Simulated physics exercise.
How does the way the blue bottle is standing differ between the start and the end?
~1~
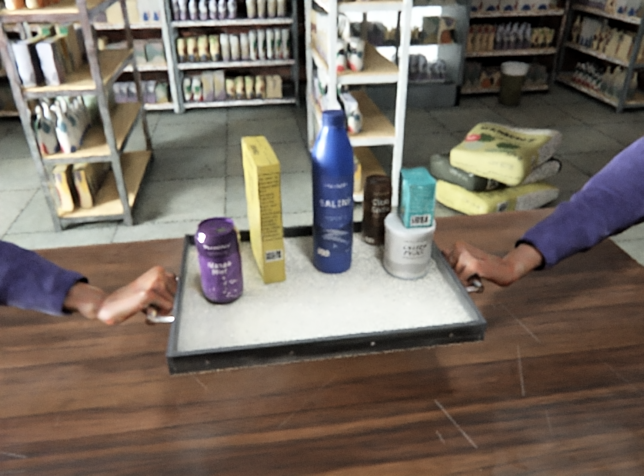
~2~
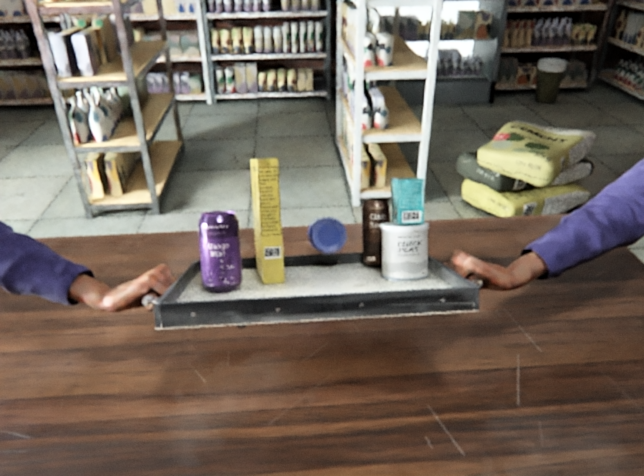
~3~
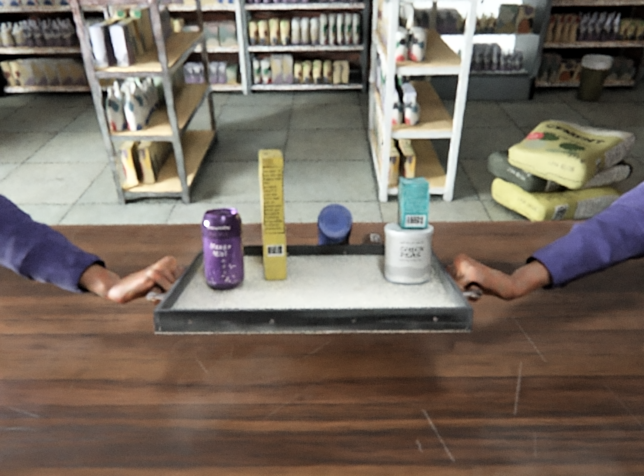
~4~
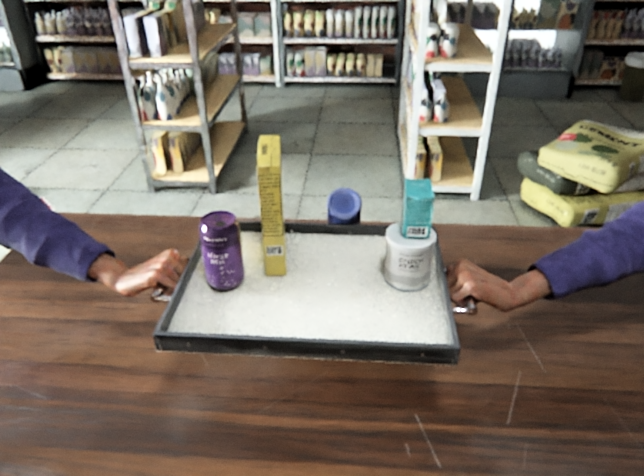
At the start the blue bottle stands upright on the tray, but at the end it is upside down beyond the far edge, with its round base showing.
